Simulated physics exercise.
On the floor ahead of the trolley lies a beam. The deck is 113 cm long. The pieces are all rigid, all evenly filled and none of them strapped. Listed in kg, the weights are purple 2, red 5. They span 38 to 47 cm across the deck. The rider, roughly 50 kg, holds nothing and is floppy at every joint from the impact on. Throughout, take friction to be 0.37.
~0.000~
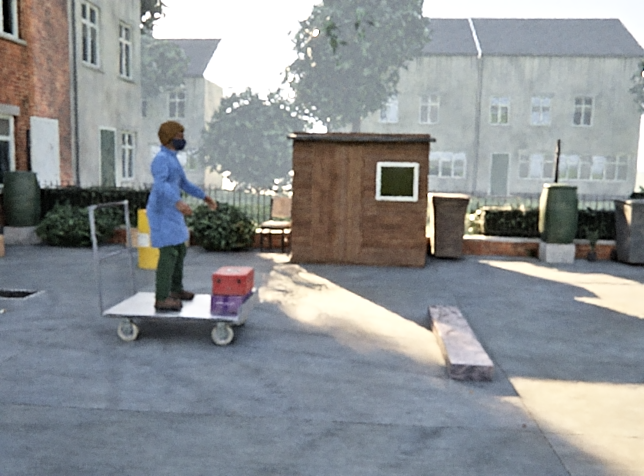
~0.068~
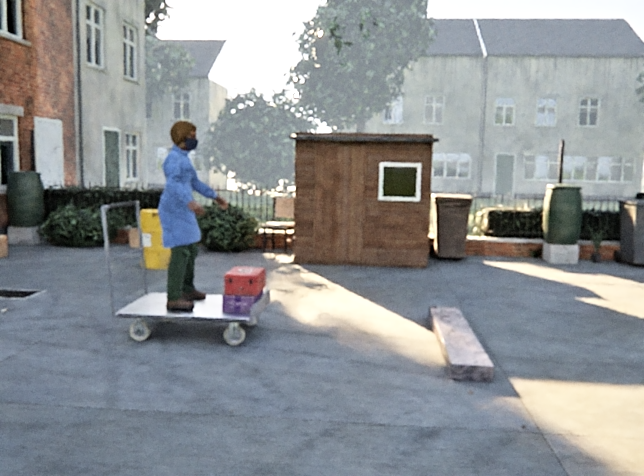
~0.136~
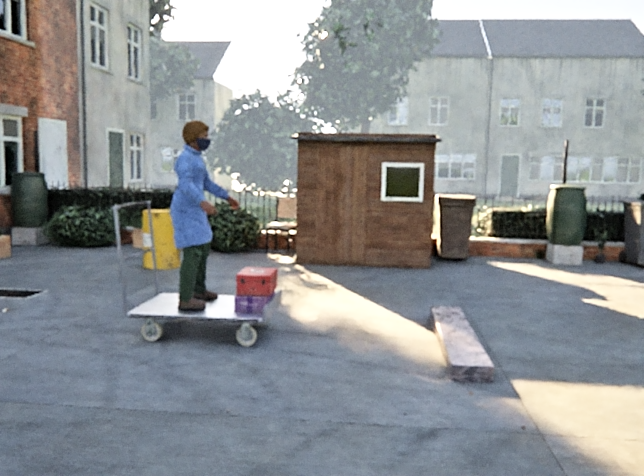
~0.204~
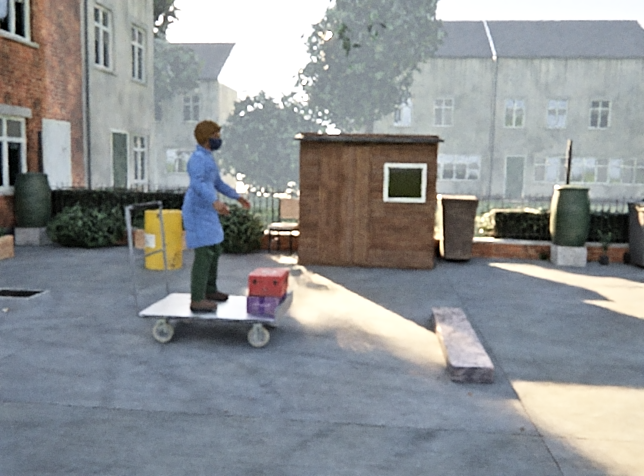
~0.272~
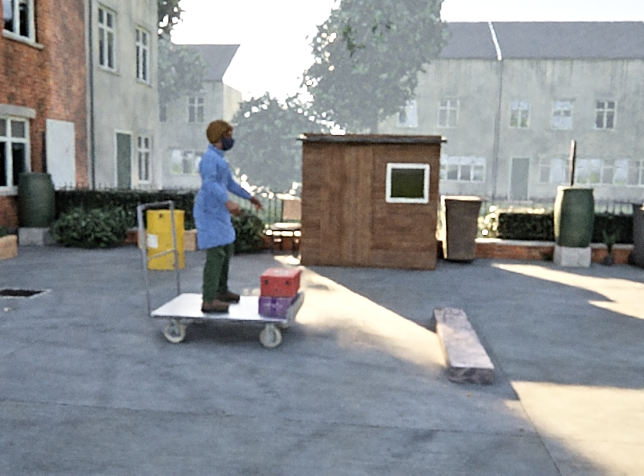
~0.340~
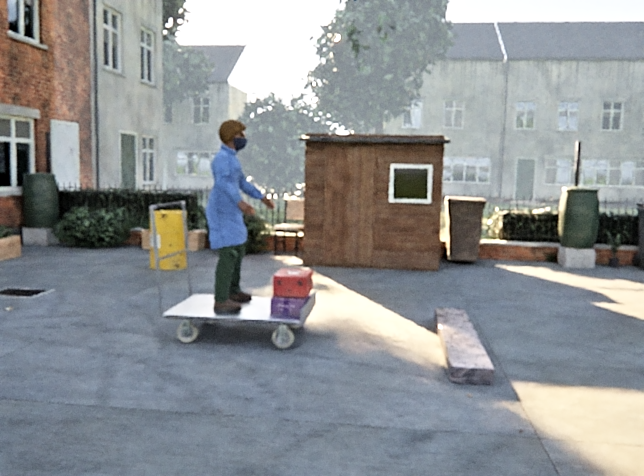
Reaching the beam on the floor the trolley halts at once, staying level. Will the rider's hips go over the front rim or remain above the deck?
The rider's hips go over the front rim.
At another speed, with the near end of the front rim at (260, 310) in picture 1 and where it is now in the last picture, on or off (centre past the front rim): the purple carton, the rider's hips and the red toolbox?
Then the purple one is still in place, the hips are still in place and the red one is no longer aboard.
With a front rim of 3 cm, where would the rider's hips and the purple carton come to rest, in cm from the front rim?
The hips would end 0 cm past the front rim, and the purple item 20 cm behind it.
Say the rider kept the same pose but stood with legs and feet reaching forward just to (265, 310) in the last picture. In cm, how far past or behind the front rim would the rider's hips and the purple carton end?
Hips go over by 30 cm, but the purple item stops 20 cm short.
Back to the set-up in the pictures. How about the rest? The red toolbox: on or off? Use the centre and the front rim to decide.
End result - red: Goes over.
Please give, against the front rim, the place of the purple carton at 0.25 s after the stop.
About 15 cm behind the rim.
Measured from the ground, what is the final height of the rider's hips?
Roughly 15 cm.
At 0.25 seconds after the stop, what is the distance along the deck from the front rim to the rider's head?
Position: Approx. 30 cm behind the front rim.
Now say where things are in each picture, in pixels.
The first picture shows hips (164, 209), purple carton (232, 298), rim corner (239, 319); 172 cm still to roll.
The second picture shows hips (176, 209), purple carton (243, 299), rim corner (252, 319); 162 cm still to roll.
The third picture shows hips (188, 209), purple carton (255, 299), rim corner (264, 319); 151 cm still to roll.
The fourth picture shows hips (200, 209), purple carton (267, 300), rim corner (276, 320); 141 cm still to roll.
The fifth picture shows hips (212, 209), purple carton (279, 300), rim corner (289, 321); 131 cm still to roll.
The sixth picture shows hips (224, 209), purple carton (291, 301), rim corner (301, 321); 120 cm still to roll. Speed about 1.5 m/s.
After 1.13 s the deck stops.
After 1.68 s the rider's hips are 32 cm behind the rim, near (417, 256) in the last picture's view.
After 2.13 s the rider's hips are 26 cm past the rim, near (487, 279) in the last picture's view.
Final state at 3.9 s, past the rim, red toolbox and the rider's hips; behind it, purple carton.
